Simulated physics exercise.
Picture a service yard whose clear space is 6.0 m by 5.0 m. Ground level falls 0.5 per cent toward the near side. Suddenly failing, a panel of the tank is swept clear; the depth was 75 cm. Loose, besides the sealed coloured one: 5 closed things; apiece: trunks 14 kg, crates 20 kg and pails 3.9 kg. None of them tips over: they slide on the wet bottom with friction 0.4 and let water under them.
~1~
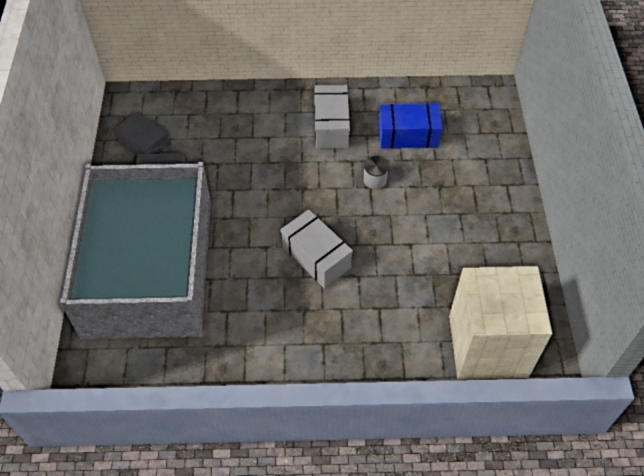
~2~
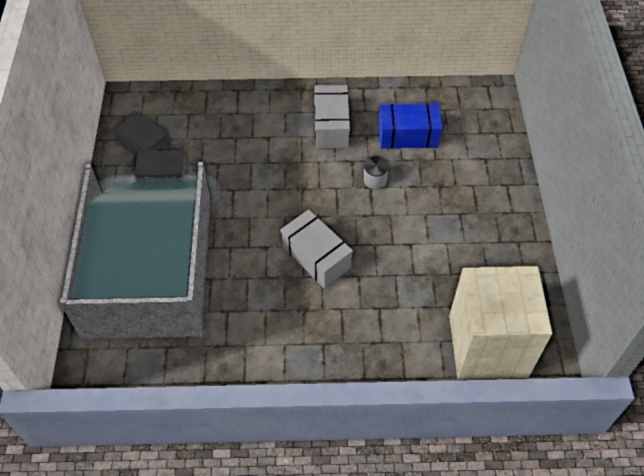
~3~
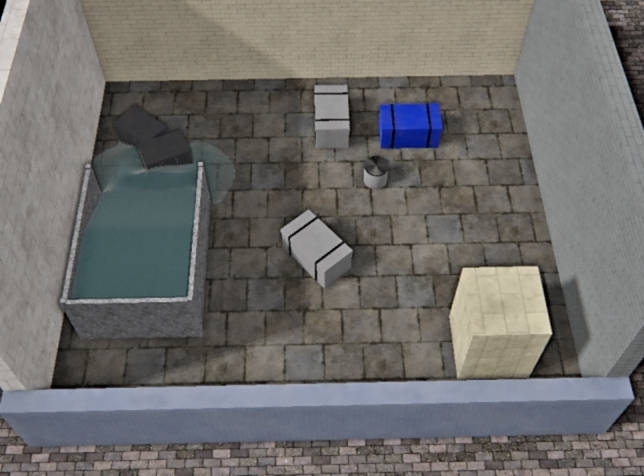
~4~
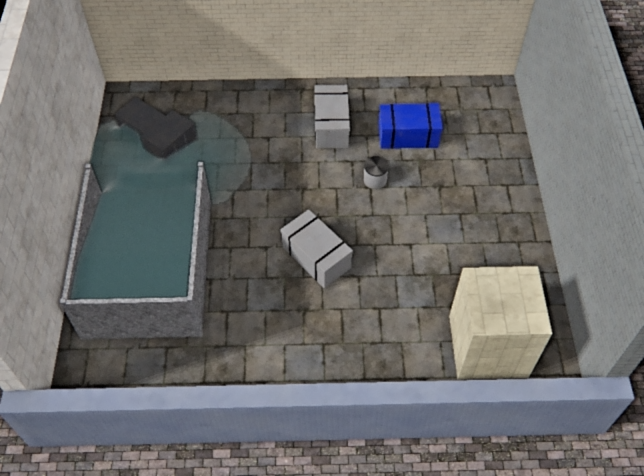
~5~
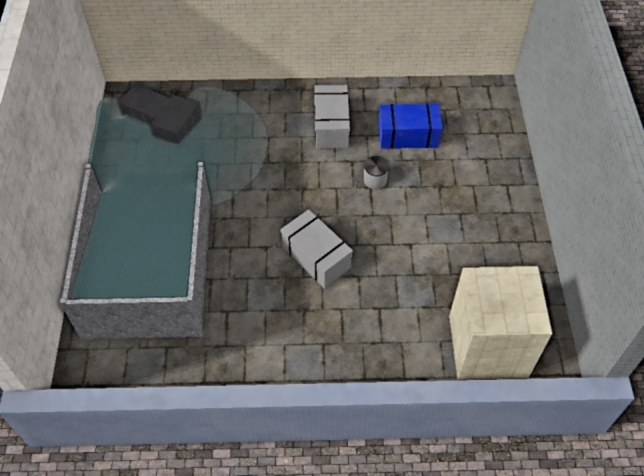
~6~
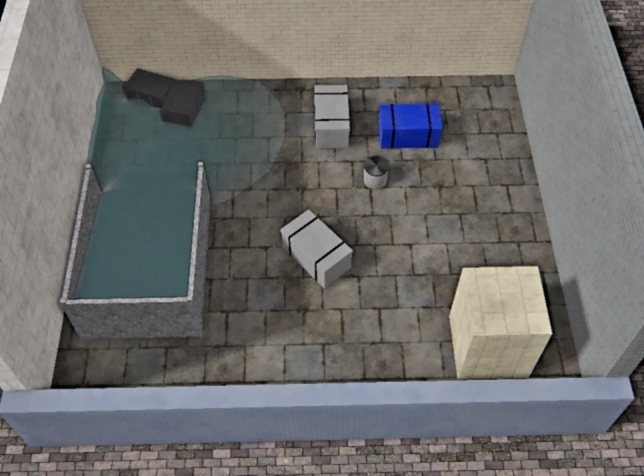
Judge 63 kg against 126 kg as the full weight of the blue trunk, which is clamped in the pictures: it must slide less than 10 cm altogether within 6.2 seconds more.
Only the heavier option works.
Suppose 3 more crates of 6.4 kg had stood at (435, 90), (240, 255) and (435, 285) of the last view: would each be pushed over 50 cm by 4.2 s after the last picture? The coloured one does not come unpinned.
Order as listed: Outside the limit, inside the limit, inside the limit.
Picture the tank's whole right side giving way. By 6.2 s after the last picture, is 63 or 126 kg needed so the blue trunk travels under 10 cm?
With that failure, the small mass keeps it.
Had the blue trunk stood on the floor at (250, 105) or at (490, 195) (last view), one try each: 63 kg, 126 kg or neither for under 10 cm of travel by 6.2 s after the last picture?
Well, nothing does it for the first, just the big one for the second.
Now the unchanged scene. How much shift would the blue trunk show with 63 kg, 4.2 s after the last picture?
I'd put it at roughly 60 cm.
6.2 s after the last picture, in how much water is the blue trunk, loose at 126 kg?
Something like 6 centimetres.
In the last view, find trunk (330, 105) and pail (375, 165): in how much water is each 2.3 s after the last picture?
Around 9 cm and 3 cm.
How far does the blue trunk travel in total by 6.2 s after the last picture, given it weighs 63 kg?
Path length near 60 cm.
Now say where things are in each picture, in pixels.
The first picture shows the blue trunk at (411, 116) rests on the ground; water covers 2.4 m2; 0 of 6 have shifted.
The second picture shows the blue trunk at (411, 116) rests on the ground; water covers 3.0 m2; 1 of 6 have shifted.
The third picture shows the blue trunk at (411, 116), on the bottom; water covers 4.0 m2; 2 of 6 have shifted.
The fourth picture shows the blue trunk at (411, 116) rests on the ground; 5.1 m2 under water; 2 of 6 have shifted.
The fifth picture shows the blue trunk at (411, 116), on the bottom; 6.3 m2 under water; 2 of 6 have shifted.
The sixth picture shows the blue trunk at (411, 116), on the bottom; water covers 7.3 m2; 2 of 6 have shifted.
Then, 0.6 s after the last picture the blue trunk would be 0 cm from its start with 63 kg and 0 cm from its start with 126 kg; 0 cm of water round it then.
Then, 2.3 s after the last picture the blue trunk would be 25 cm from its start with 63 kg and 1 cm from its start with 126 kg; 9 cm of water round it then.
Then, 4.2 s after the last picture the blue trunk would be 55 cm from its start with 63 kg and 1 cm from its start with 126 kg; 6 cm of water round it then.
Then, 6.2 s after the last picture the blue trunk would be 55 cm from its start with 63 kg and 1 cm from its start with 126 kg; 6 cm of water round it then.
